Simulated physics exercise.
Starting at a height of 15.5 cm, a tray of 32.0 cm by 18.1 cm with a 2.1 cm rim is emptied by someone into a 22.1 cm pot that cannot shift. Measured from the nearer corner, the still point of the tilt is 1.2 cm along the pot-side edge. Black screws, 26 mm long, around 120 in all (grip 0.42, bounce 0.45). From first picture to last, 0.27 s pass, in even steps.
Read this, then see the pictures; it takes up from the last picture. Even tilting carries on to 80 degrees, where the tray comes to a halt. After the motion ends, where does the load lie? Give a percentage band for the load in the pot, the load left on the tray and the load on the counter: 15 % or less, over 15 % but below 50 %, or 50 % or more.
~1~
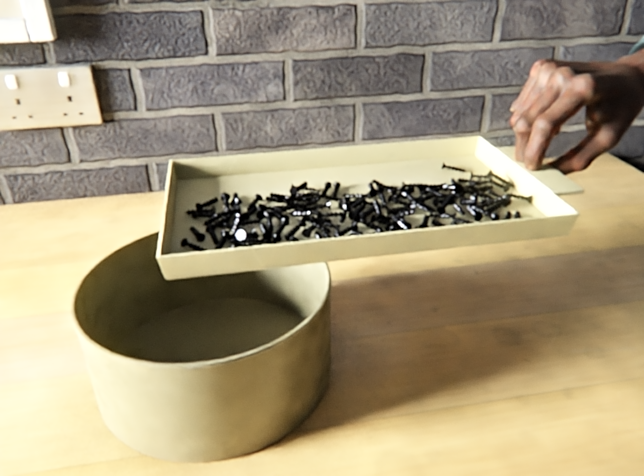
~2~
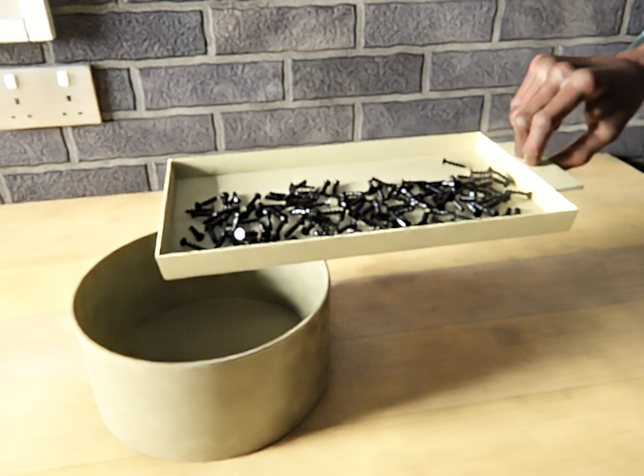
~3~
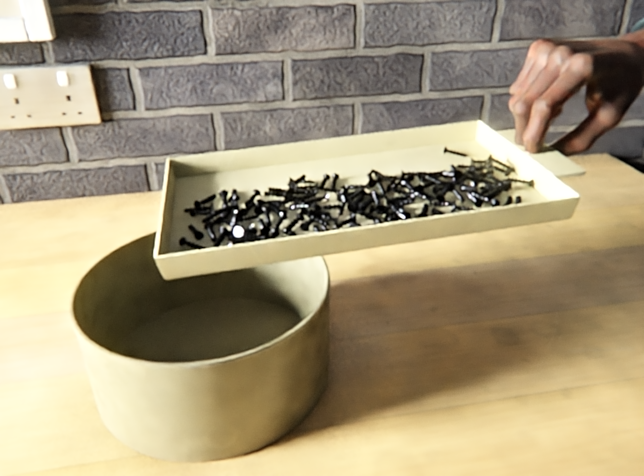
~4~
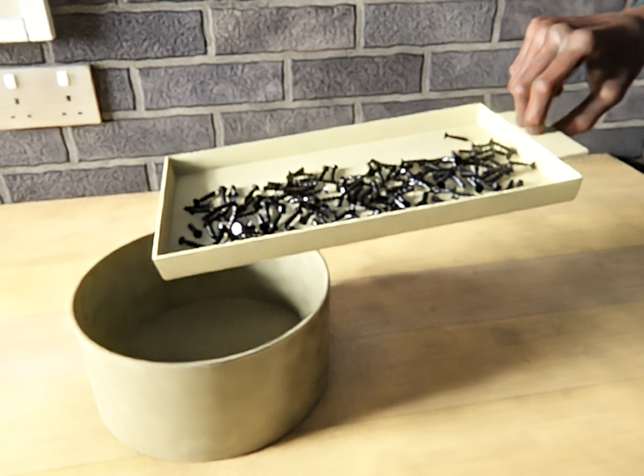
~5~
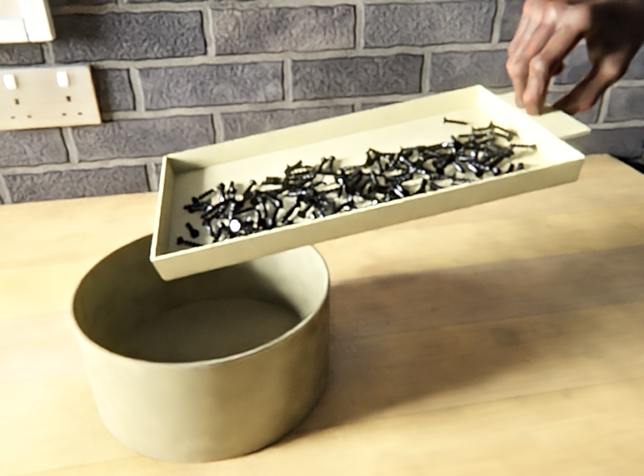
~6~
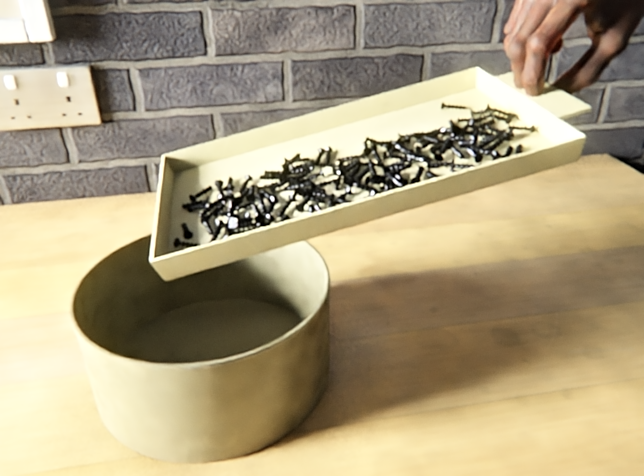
Pot: 50 % or more; left on the tray: In between; counter: Up to 15 %.
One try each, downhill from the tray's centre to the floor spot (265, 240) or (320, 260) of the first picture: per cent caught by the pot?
I'd put it at about 50 per cent for the first tilt and about 30 per cent for the second.
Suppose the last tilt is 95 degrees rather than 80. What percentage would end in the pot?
I'd expect some 95 per cent in the pot.
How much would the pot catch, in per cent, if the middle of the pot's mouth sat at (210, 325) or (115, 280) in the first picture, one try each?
First try about 70 per cent, second try about 75 per cent.
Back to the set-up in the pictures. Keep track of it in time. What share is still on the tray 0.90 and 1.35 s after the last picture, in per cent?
Sequence: 75; 45.
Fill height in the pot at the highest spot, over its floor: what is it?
Around 2.0 cm above the floor.
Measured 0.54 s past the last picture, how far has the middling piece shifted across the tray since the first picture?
Displacement on the tray: About 10 cm.
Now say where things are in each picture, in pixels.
Tray tilt 0 degrees, front corners at (162, 255) and (574, 212); middle of the pieces at (359, 211); pot at (205, 279), in the first frame.
Tray tilt 1 degrees, front corners at (161, 254) and (574, 208); middle of the pieces at (358, 208), in the second frame.
Tray tilt 3 degrees, front corners at (160, 255) and (575, 195); middle of the pieces at (357, 202), in the third frame.
Tray tilt 6 degrees, front corners at (158, 255) and (578, 176), lowest corner left front; middle of the pieces at (357, 193), in the fourth frame.
Tray tilt 9 degrees, front corners at (157, 256) and (579, 156), lowest corner left front; middle of the pieces at (355, 183), in the fifth frame.
Tray tilt 12 degrees, front corners at (155, 258) and (579, 136), lowest corner left front; middle of the pieces at (353, 174); pot at (204, 279), in the sixth frame.
Then, 0.54 s after the last picture, tilt 44 degrees; the tray holds 100 %, the pot 0 %.
Then, 0.90 s after the last picture, tilt 66 degrees; the tray holds 75 %, the pot 15 %.
Then, 1.35 s after the last picture, tilt 80 degrees; the tray holds 45 %, the pot 45 %.
In the end, pot 60 %, tray 35 %, counter 5 %.
